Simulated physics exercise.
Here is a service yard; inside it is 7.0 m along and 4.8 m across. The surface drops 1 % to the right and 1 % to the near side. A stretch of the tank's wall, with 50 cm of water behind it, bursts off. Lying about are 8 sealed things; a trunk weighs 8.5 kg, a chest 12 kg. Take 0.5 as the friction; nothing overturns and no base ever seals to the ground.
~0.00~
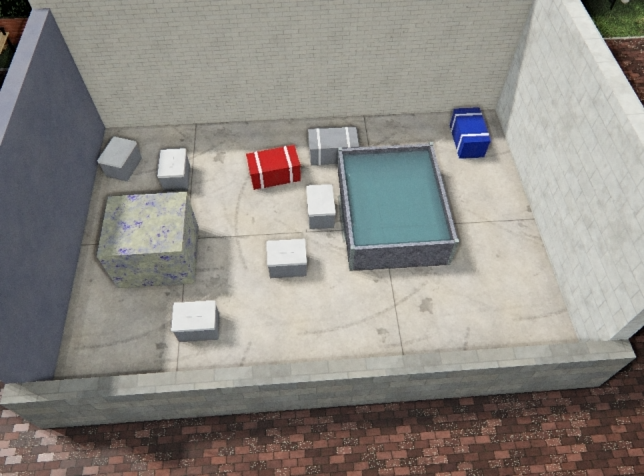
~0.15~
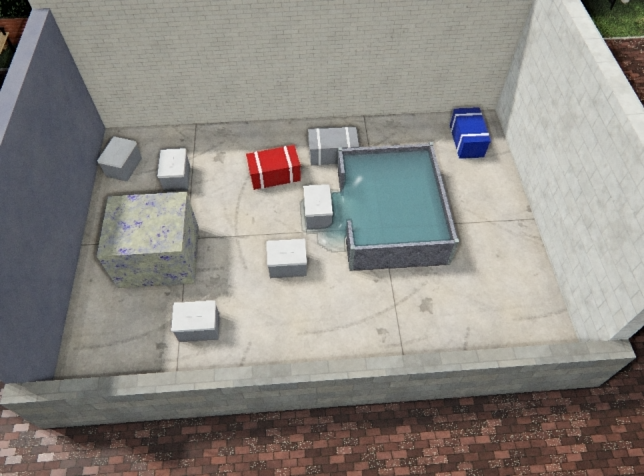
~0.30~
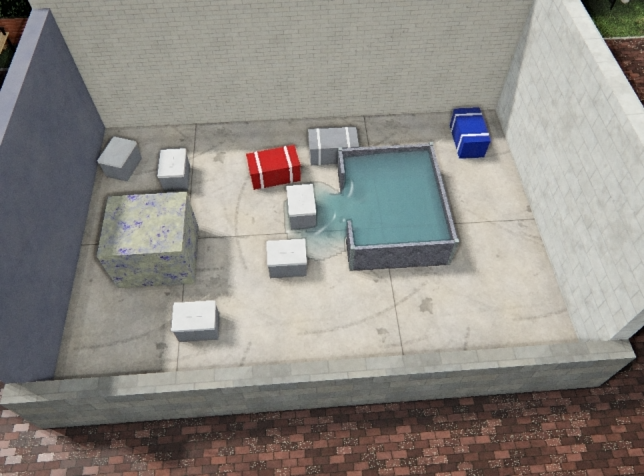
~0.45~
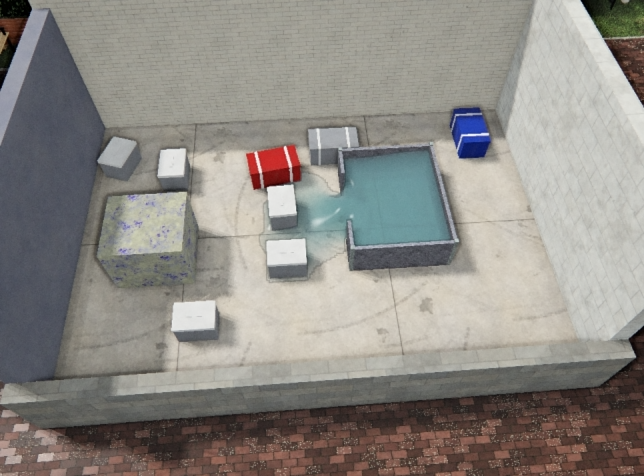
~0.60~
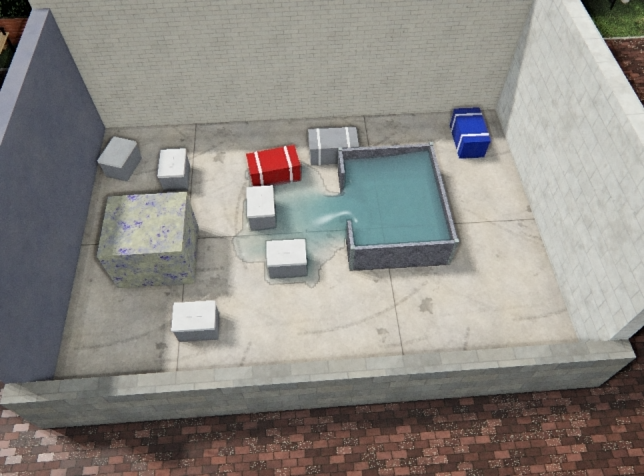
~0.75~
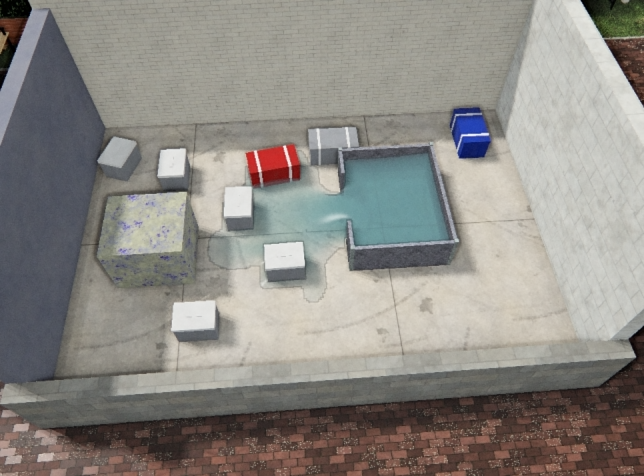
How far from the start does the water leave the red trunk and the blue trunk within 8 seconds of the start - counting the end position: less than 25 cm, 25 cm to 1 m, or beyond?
At the end, my guess is the red trunk gets washed a long way; my guess is the blue trunk remains near its start.
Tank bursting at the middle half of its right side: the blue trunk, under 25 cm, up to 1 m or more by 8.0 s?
If that happened, the blue trunk winds up well away.
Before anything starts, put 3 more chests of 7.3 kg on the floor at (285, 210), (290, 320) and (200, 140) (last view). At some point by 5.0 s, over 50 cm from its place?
So that's beyond the threshold, beyond the threshold and beyond the threshold, in that sequence.
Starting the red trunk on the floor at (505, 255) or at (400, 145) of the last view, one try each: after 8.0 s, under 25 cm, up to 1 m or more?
Nearly still; nearly still.
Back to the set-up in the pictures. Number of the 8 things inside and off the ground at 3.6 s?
Just then, the number is 3.
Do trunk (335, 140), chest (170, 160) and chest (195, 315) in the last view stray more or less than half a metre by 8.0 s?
Well, going one by one, it's not that far, too far and too far.
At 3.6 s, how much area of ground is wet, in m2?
Flooded: Near 20 m2.
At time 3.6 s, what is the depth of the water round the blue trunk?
Close to 0 centimetres.
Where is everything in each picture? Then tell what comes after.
In the first frame, the red trunk at (273, 159) rests on the ground; the blue trunk at (472, 124) rests on the ground; 2.6 m2 under water; 0 of 8 have shifted.
In the second frame, the red trunk at (273, 159) rests on the ground; the blue trunk at (472, 124) rests on the ground; water covers 3.0 m2; 0 of 8 have shifted.
In the third frame, the red trunk at (273, 159), on the bottom; the blue trunk at (472, 124), on the bottom; 3.5 m2 under water; 1 of 8 have shifted.
In the fourth frame, the red trunk at (273, 159), on the bottom; the blue trunk at (472, 124) rests on the ground; 4.2 m2 under water; 1 of 8 have shifted.
In the fifth frame, the red trunk at (273, 159), on the bottom; the blue trunk at (472, 124), on the bottom; water covers 4.8 m2; 1 of 8 have shifted.
In the sixth frame, the red trunk at (272, 158) rests on the ground; the blue trunk at (472, 124), on the bottom; water covers 5.7 m2; 2 of 8 have shifted.
After 1.6 s the red trunk is near (263, 127), 0.7 m from its start, aground; the blue trunk is near (472, 124), 0.0 m from its start, aground; 0 afloat.
After 3.6 s the red trunk is near (263, 113), 1.1 m from its start, aground; the blue trunk is near (472, 124), 0.0 m from its start, aground; 3 afloat.
After 5.6 s the red trunk is near (278, 116), 1.0 m from its start, afloat; the blue trunk is near (472, 124), 0.0 m from its start, aground; 5 afloat.
After 8.0 s the red trunk is near (383, 121), 2.0 m from its start, aground; the blue trunk is near (472, 124), 0.0 m from its start, aground; 5 afloat.
